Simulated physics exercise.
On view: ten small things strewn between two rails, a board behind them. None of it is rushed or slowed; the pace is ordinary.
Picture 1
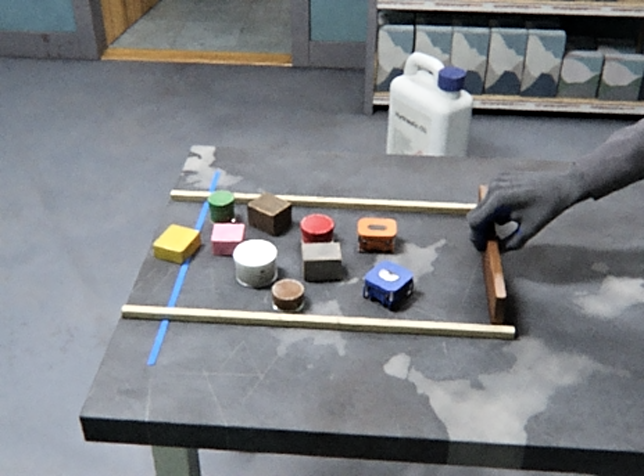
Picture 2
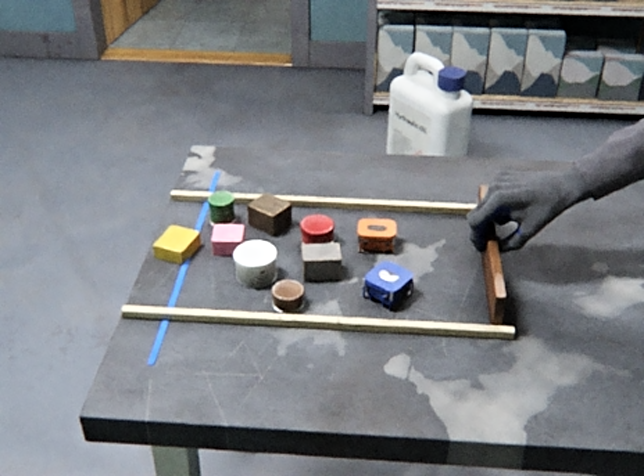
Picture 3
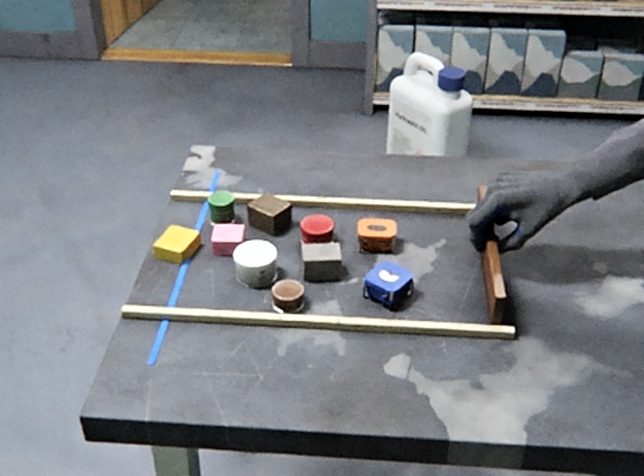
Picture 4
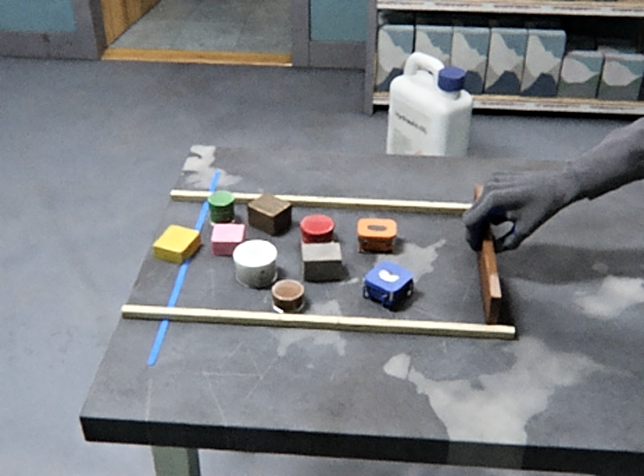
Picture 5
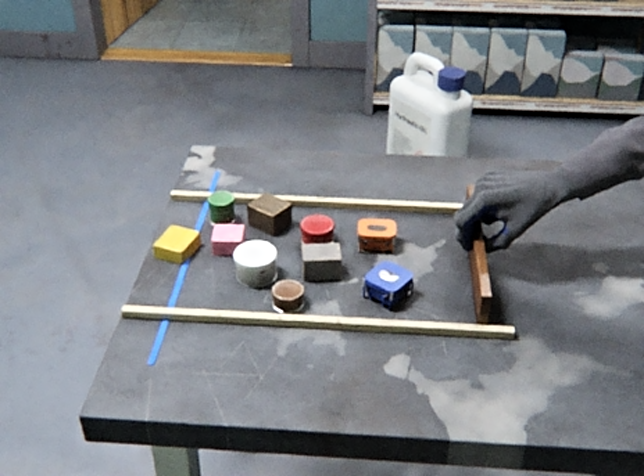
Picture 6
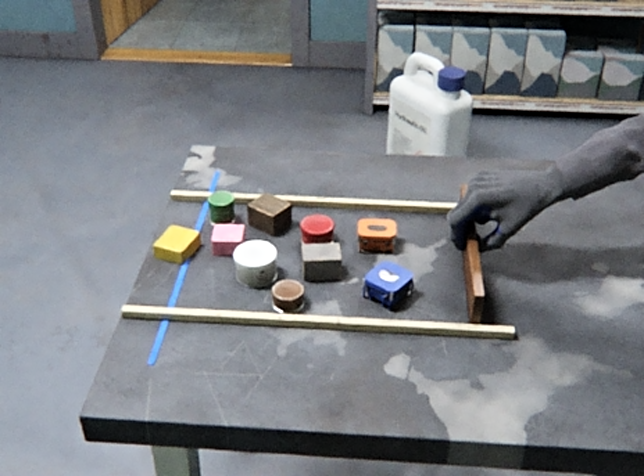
At the start, a gloved hand at the right holds a wooden board upright across two pale rails, with small colourful blocks and tins scattered between them near a blue tape line. The hand stays nearly still, then slides the board a short way left, while the objects remain unmoved.
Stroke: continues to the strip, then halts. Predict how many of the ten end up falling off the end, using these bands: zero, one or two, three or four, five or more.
The count that falls off the end is five or more.
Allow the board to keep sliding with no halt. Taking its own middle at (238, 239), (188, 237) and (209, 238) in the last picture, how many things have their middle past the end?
That makes 1, 6, 2.
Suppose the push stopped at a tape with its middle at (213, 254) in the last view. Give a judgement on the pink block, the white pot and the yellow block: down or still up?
In order, the pink block goes off the edge, then the white pot keeps its spot, then the yellow block goes off the edge.
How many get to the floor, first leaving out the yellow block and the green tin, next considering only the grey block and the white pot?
First 4, second 5.
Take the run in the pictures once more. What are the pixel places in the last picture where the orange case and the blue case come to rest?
The orange case at (178, 226), the blue case at (158, 280).
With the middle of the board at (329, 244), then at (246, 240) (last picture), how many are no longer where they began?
So 6, and at the other place 10.
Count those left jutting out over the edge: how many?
Overhang count: 0.
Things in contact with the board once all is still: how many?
4 in contact.
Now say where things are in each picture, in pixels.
Yellow block (177, 244); green tin (222, 209); pink block (229, 240); board (490, 252); tape (190, 253), in the first frame.
Green tin (222, 209); black block (270, 214), in the second frame.
Pink block (229, 240); orange case (377, 236), in the third frame.
Yellow block (177, 244); board (485, 252), in the fourth frame.
Green tin (222, 209); white pot (256, 265), in the fifth frame.
Yellow block (177, 244); green tin (222, 209); pink block (229, 240); board (470, 251); tape (190, 253), in the sixth frame.
Soon after, none off yet; yellow block at rest near (177, 244); green tin at rest near (222, 209); pink block at rest near (229, 240).
By the end, the number that fall off is five or more; fallen, red tin, brown tin, white pot, pink block, green tin and yellow block.
